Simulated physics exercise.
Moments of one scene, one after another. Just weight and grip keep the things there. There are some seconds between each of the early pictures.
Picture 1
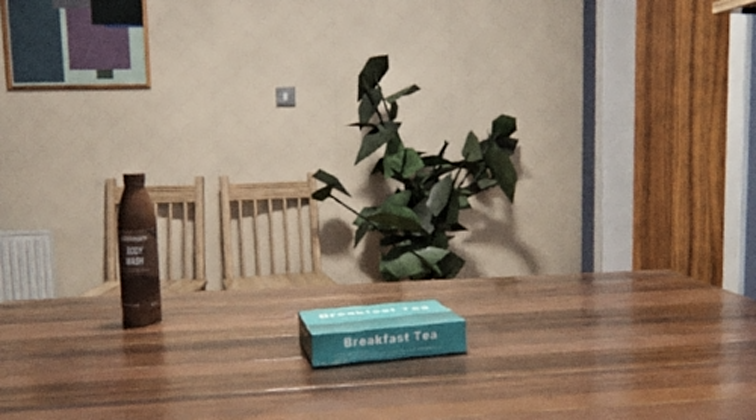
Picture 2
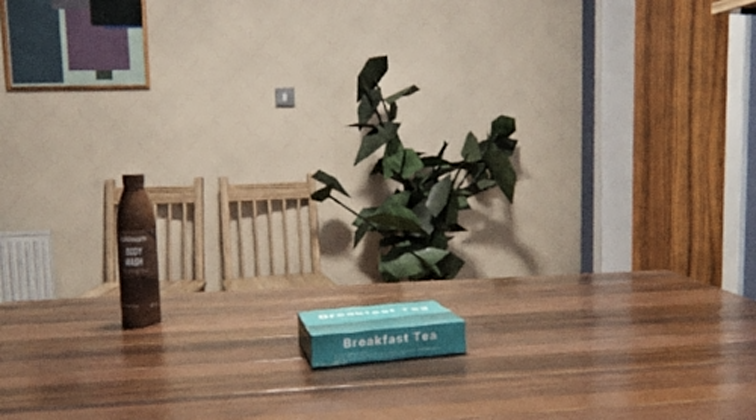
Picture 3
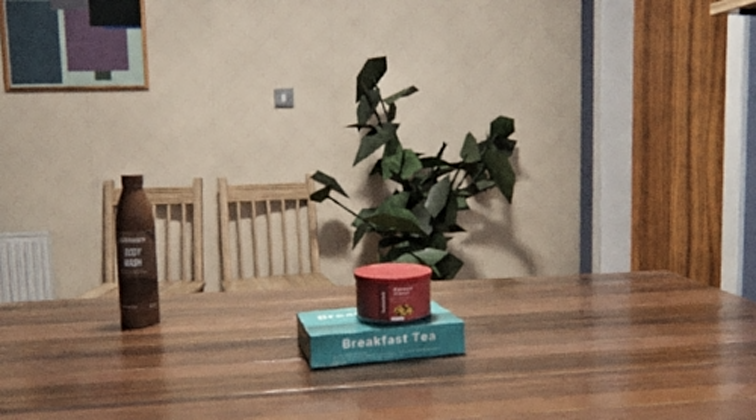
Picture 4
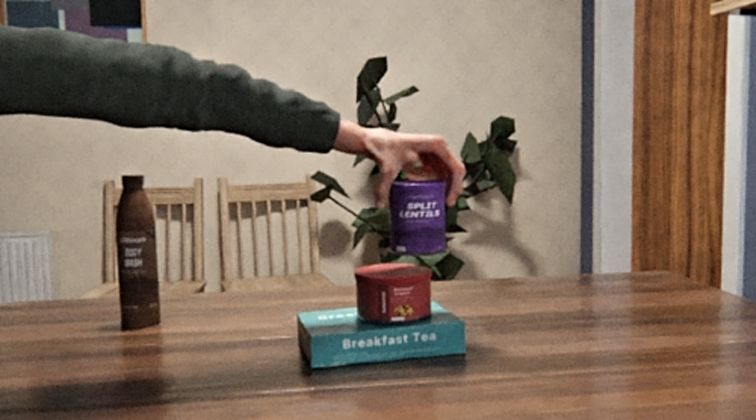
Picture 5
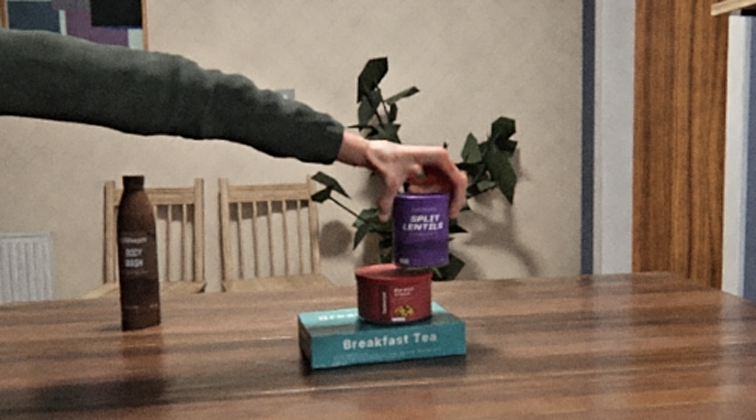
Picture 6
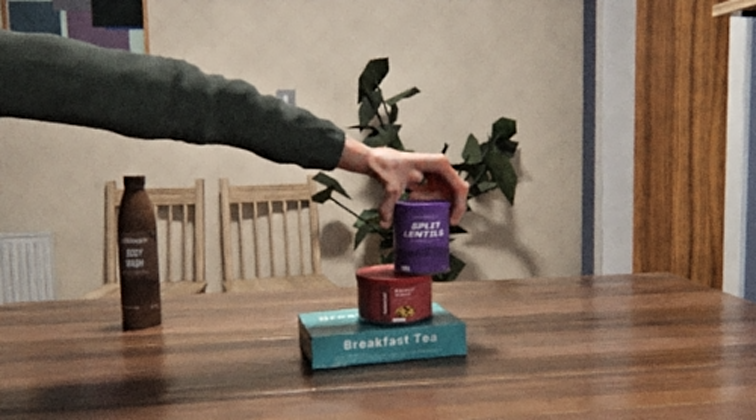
On a wooden table with a brown bottle to the left, a red tub appeared on a turquoise Breakfast Tea packet, then a hand lowered a purple pot of split lentils onto the tub.
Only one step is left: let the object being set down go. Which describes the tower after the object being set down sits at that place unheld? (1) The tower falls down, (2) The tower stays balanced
Answer: 2.
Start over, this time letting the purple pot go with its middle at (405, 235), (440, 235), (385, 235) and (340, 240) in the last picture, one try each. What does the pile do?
Outcomes in order: No collapse, a collapse, no collapse, a collapse.
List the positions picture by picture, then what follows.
In the first picture, the last thing is not in view yet; brown bottle (138, 248).
In the second picture, the last thing is not in view yet.
In the third picture, the last thing is not in view yet; turquoise packet (378, 332).
In the fourth picture, on its way; purple pot (417, 217); brown bottle (137, 250).
In the fifth picture, on its way; purple pot (420, 229); red tub (394, 293).
In the sixth picture, in place under the hand; purple pot (421, 236); turquoise packet (379, 333).
Then, 0.60 s past the last view, nothing moves.
Then, 1.60 s past the last view, purple pot resting near (422, 237).
Finally, all 4 still in place. Final places as the last picture's camera would see them, purple pot near (422, 237). The pile holds.
